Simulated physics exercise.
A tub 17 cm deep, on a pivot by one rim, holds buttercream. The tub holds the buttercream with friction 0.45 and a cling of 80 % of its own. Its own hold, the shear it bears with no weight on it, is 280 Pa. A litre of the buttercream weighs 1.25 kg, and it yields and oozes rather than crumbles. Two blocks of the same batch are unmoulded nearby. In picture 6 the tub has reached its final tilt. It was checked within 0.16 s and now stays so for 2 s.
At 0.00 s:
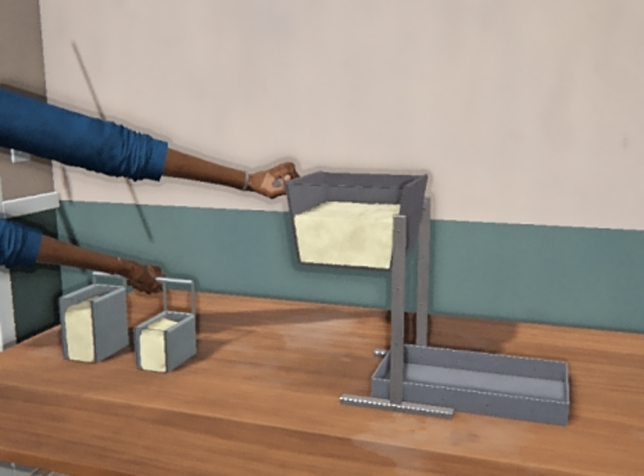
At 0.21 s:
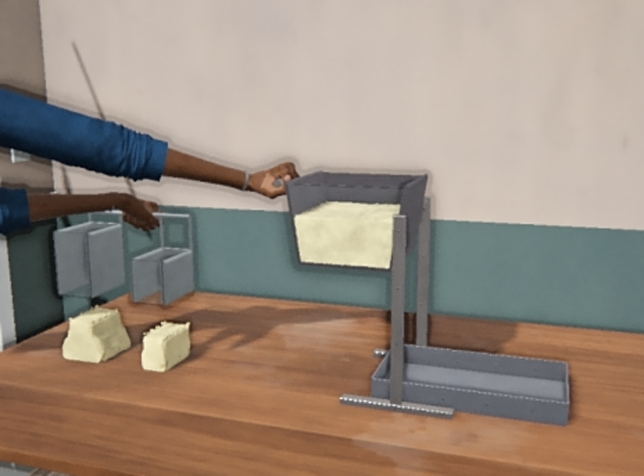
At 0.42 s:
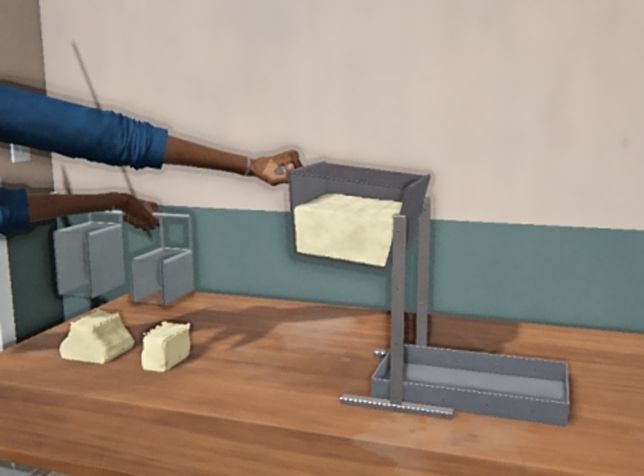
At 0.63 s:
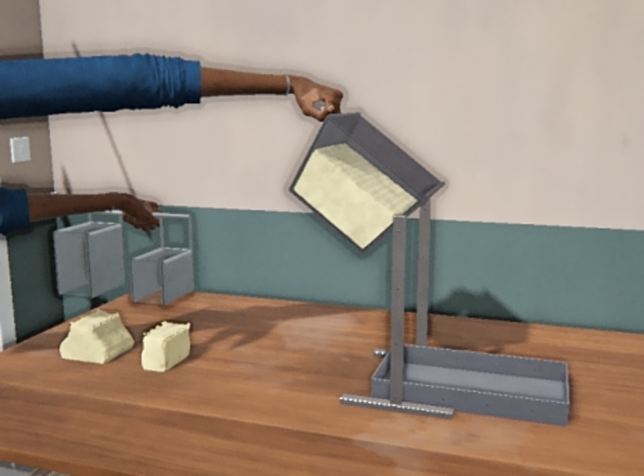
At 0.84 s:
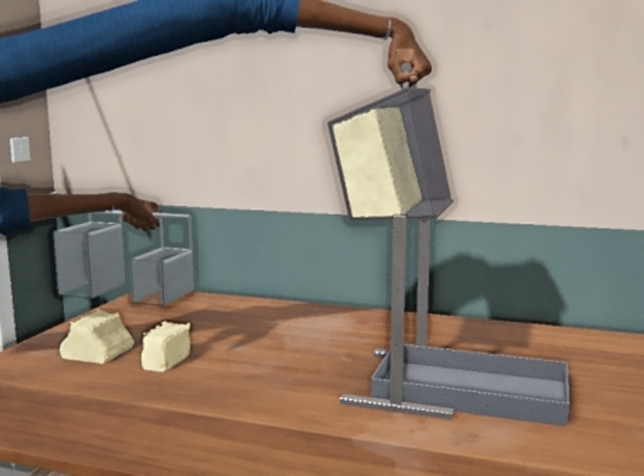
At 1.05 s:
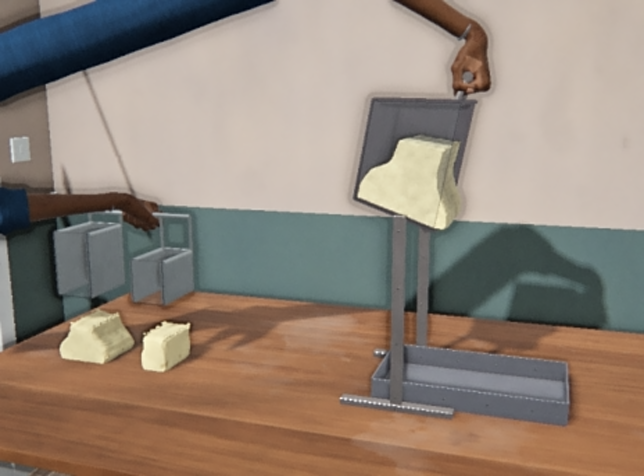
Two small grey moulds were lifted off pale buttercream blocks, the left one slumping, then a hand swung the big tub up and over to the right as the buttercream inside sagged and bulged.
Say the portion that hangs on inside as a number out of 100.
About 0 %.
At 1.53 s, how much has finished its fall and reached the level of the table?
About 70 %.
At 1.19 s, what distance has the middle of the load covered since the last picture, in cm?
About 11 cm.
After 1.19 s, the tub is at 100 degrees and holds 43 %.
After 1.36 s, the tub is at 100 degrees and holds 21 %.
After 1.53 s, the tub is at 100 degrees and holds 0 %.
After 1.70 s, the tub is at 100 degrees and holds 0 %.
After 3.05 s, at the end, the tub is at 100 degrees and holds 0 %.
